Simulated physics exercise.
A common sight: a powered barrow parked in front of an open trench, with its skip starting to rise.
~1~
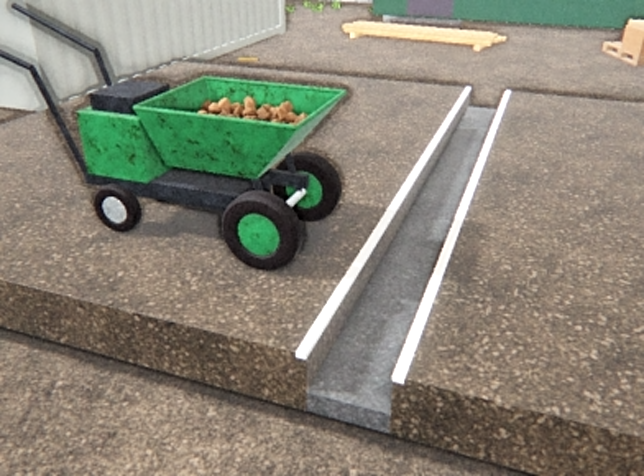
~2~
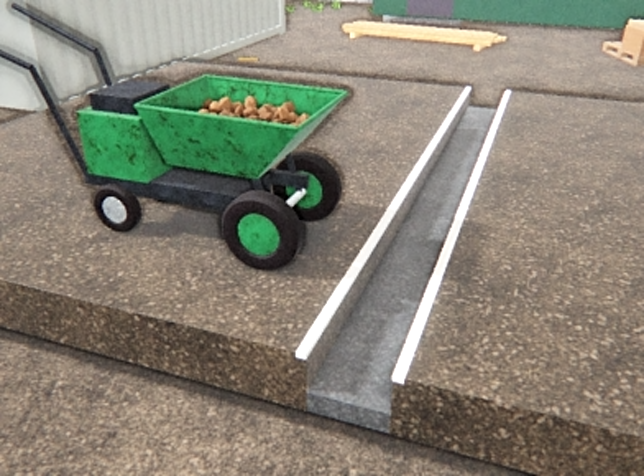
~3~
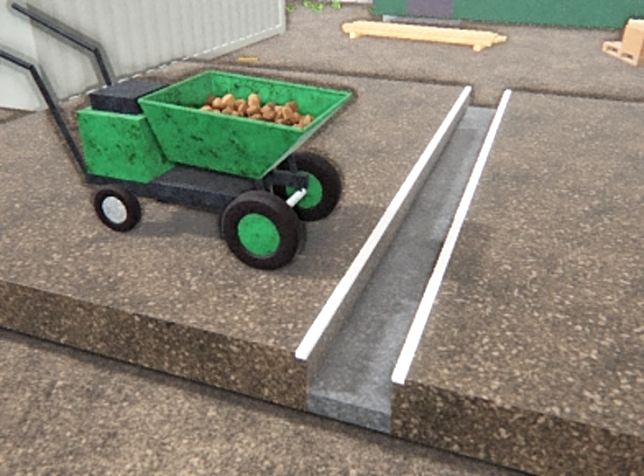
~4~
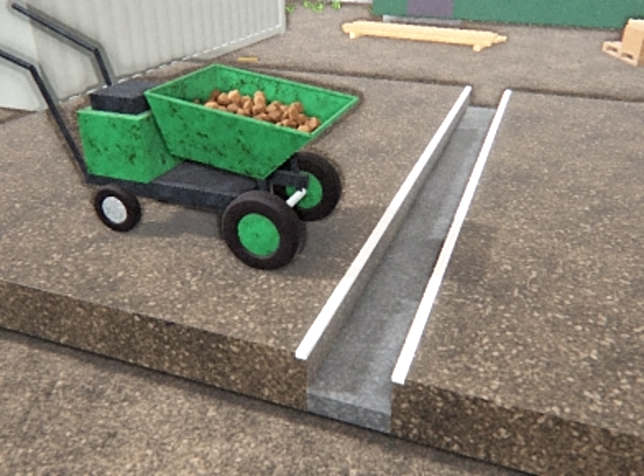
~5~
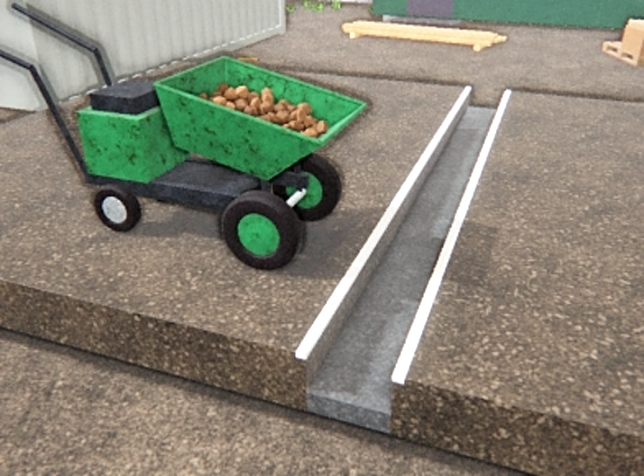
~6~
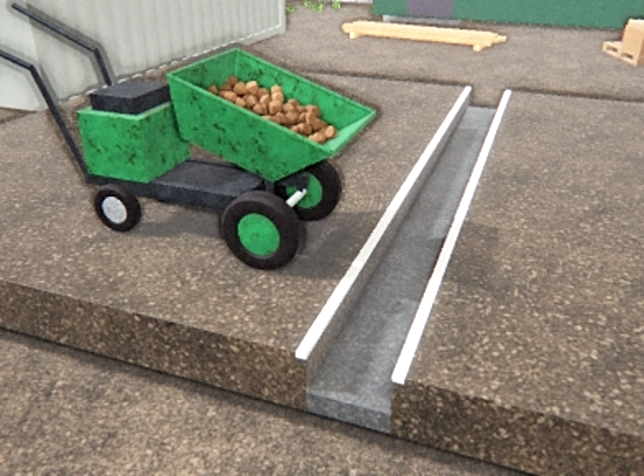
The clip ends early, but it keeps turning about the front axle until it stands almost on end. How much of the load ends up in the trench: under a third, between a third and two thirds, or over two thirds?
Upward of two thirds of the load lands in the trench.
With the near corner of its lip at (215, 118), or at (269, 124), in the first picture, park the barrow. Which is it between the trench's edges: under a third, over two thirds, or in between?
Well, for the first stop the answer is the middle third, and for the second it is above two thirds.
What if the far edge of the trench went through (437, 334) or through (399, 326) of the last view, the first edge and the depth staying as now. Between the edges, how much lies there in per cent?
You'd get 100 in a hundred the first time and 60 in a hundred the second.
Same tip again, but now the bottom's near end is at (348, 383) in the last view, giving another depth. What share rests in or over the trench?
Estimated share: Approx. 60 %.
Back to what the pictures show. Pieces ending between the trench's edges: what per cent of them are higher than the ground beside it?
Roughly 0 percent of them.
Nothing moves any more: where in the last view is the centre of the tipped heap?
(410, 283).
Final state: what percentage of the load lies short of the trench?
Share of load: Near 0 %.
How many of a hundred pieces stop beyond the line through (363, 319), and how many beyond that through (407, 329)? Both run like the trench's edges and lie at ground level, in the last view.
Result, first then second: 80 %, 10 %.
Just after the last frame, skip tipped steeply; every one in the skip.
A moment on, skip tipped right over; the larger part in the skip; roughly a quarter in or heaped over the trench; just a few beyond it; just a few falling.
Further on, skip tipped right over; about a tenth in the skip; the larger part in or heaped over the trench; about a tenth beyond it.
When it is over, skip tipped right over; the larger part in or heaped over the trench; about a tenth beyond it.
